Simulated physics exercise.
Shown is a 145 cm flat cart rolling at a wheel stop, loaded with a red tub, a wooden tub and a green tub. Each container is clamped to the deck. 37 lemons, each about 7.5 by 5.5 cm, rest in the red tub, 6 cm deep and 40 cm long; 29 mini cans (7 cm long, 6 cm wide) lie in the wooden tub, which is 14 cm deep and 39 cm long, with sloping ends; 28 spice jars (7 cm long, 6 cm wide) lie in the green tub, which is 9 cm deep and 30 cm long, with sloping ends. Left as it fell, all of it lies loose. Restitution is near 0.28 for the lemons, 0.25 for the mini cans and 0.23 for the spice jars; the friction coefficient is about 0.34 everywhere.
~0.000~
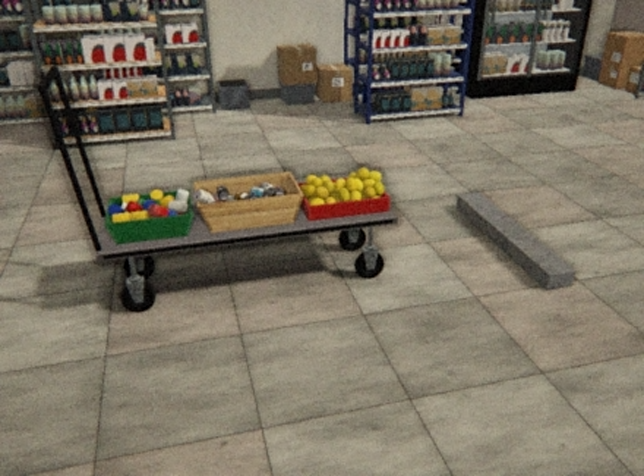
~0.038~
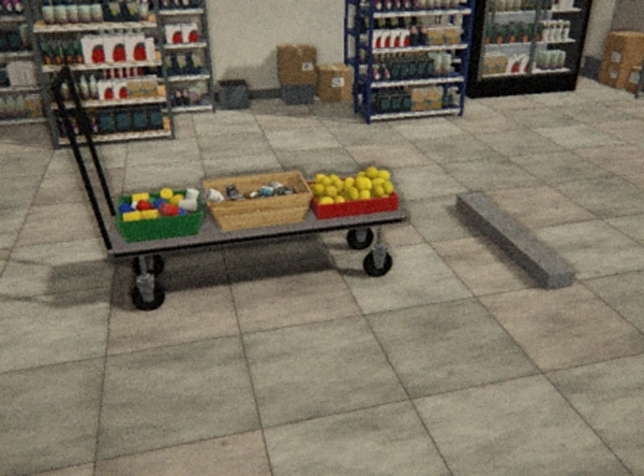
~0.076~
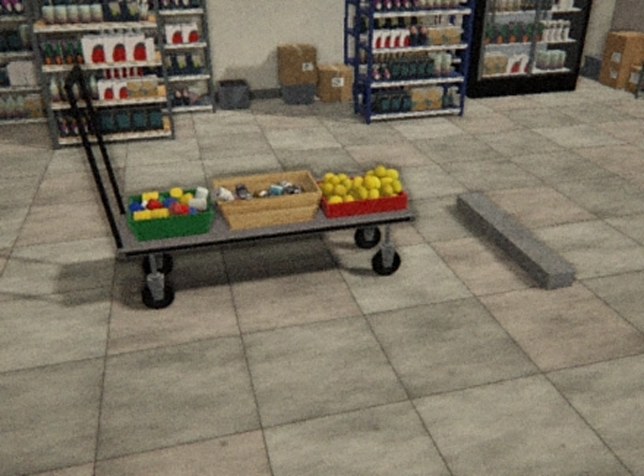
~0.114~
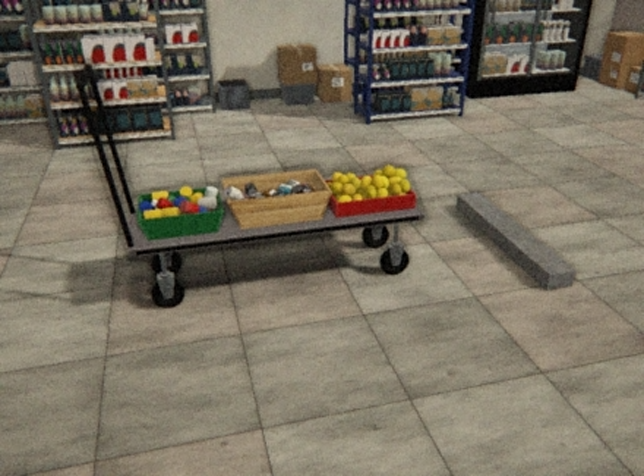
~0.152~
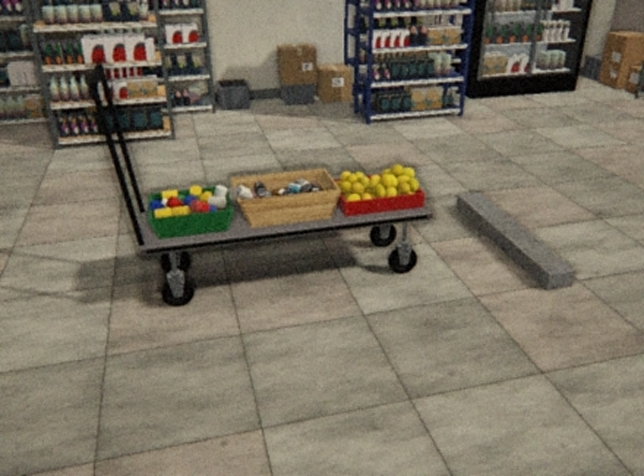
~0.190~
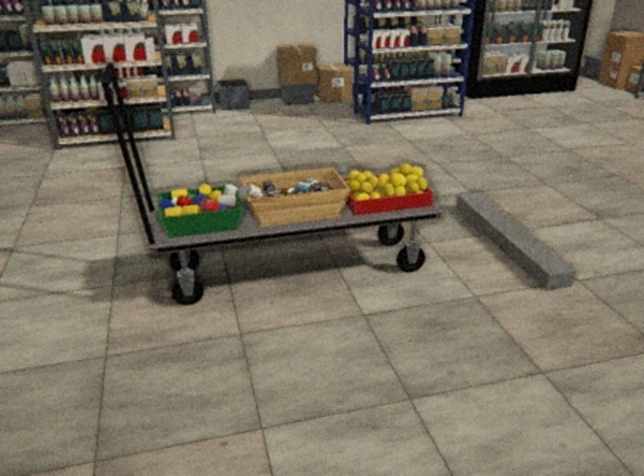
The clip shows a flat cart carrying a green tub of colourful items, a wooden tub of small items and a red tub of yellow fruit, rolling slowly rightward across a tiled floor, drawing nearer a low grey block.
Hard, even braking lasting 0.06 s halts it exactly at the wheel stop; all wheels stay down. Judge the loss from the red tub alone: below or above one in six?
The overboard fraction stays short of one sixth.
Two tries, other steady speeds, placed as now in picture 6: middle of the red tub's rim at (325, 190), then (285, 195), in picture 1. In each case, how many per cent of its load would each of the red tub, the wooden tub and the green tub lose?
Red tub 10 and 40, wooden tub 0 and 10, green tub 0 and 20 per cent.
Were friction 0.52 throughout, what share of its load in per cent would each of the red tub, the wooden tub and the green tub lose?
In that setup red tub sheds 10 percent, wooden tub sheds 0 percent, and green tub sheds 0 percent.
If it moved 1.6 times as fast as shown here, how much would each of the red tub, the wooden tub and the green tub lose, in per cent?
Then the red tub sheds 20 per cent, the wooden tub 0 per cent, and the green tub 10 per cent.
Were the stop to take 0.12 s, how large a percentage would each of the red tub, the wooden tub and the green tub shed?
That way you'd get red tub at 10, wooden tub at 0, and green tub at 0 percent.
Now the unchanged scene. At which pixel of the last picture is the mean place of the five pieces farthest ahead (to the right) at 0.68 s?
The leading five average out near (506, 167).
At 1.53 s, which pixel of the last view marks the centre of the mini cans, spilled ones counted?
Their middle is around (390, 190).
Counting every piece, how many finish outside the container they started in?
Some 4 altogether.
After 0.58 s, it begins to slow.
After 0.68 s, the red tub is down by 1 of 37, the wooden tub has all 29 and the green tub has all 28.
After 0.80 s, the red tub is down by 3 of 37, the wooden tub has all 29 and the green tub is down by 1 of 28.
After 1.03 s, the red tub is down by 3 of 37, the wooden tub has all 29 and the green tub is down by 1 of 28.
Outcome (at 1.53 s), the red tub is down by 3 of 37, the wooden tub has all 29 and the green tub is down by 1 of 28. Asked share, 3 of 37, 8 per cent.
